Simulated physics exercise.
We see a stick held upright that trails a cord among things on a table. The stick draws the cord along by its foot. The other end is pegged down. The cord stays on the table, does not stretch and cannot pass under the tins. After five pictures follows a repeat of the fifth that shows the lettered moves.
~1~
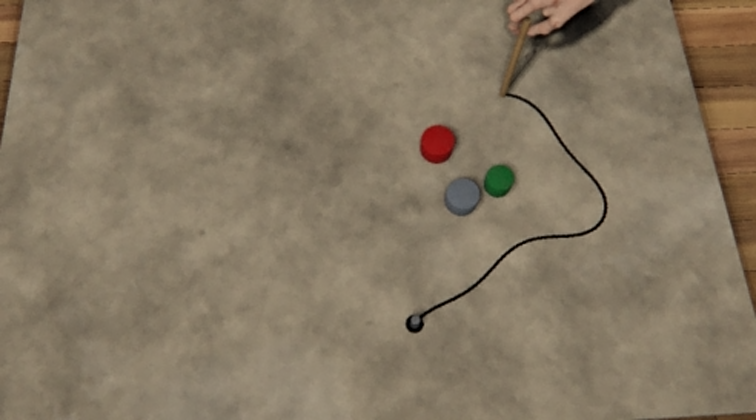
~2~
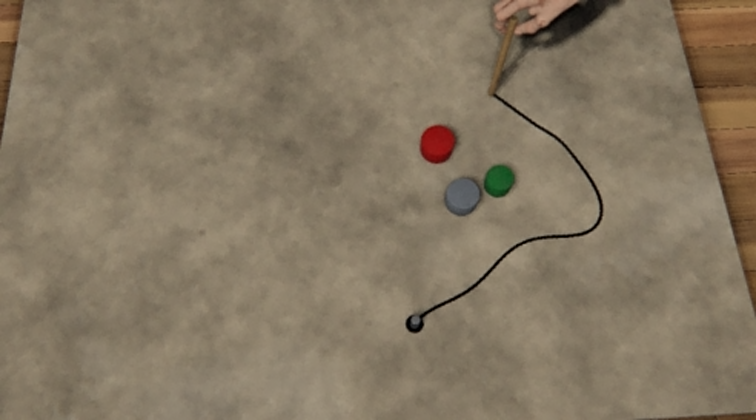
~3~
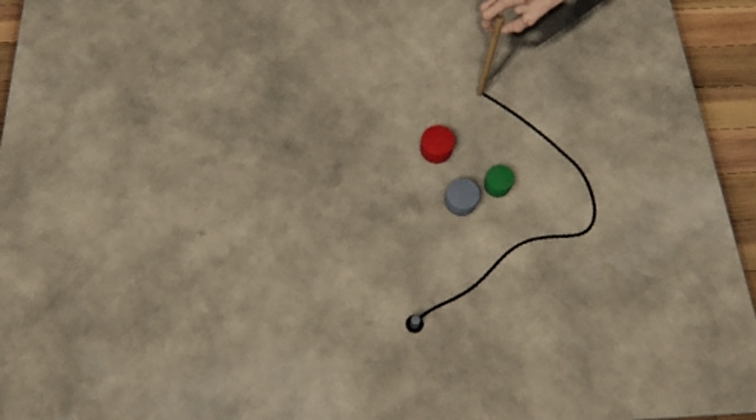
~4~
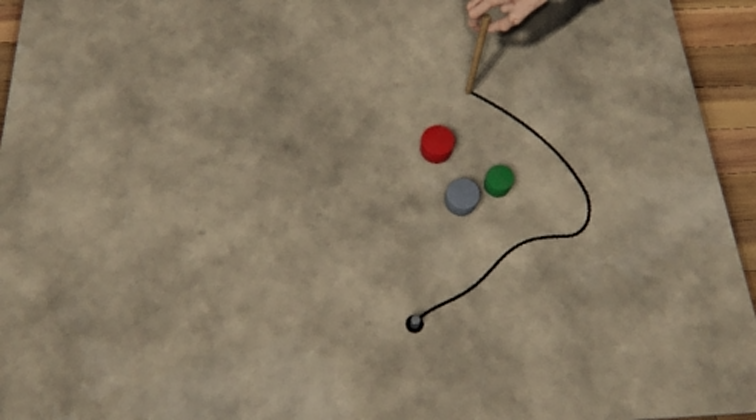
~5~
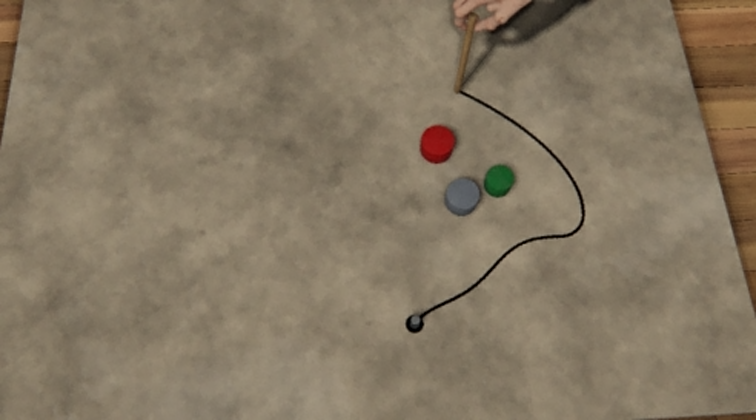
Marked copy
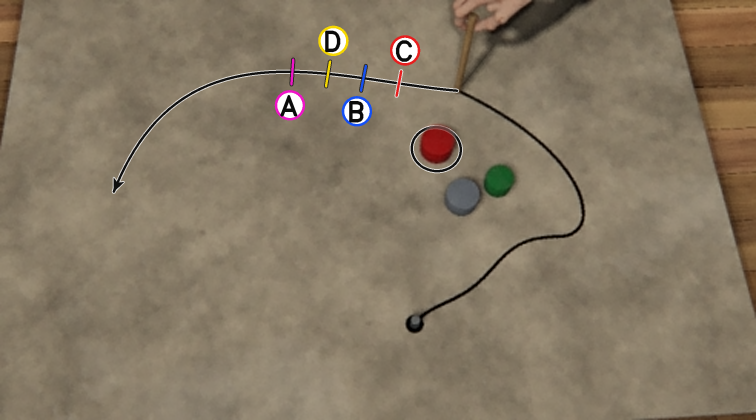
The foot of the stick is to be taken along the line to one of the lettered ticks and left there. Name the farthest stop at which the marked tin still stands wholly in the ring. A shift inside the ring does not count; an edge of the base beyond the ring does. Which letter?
All is well up to A.
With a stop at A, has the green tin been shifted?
Yes.
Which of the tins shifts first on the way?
The green tin.
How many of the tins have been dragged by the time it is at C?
By then, none.
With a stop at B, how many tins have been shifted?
The count is none.
On the marked copy, A at (292, 72); B at (363, 78); C at (399, 83); D at (328, 74); the ring at (436, 149); the route from (457, 91) via (261, 73) to (114, 192).
Following A. Soon after the start, foot of the stick (399, 84); red tin (437, 145).
Later, foot of the stick (341, 76); red tin (437, 145).
In the end, foot of the stick (293, 72); grey tin (458, 200); green tin (464, 173); red tin (437, 145); the red tin is still in its ring.
As for the rest, B is safe but short; C is safe but short; D is safe but short.
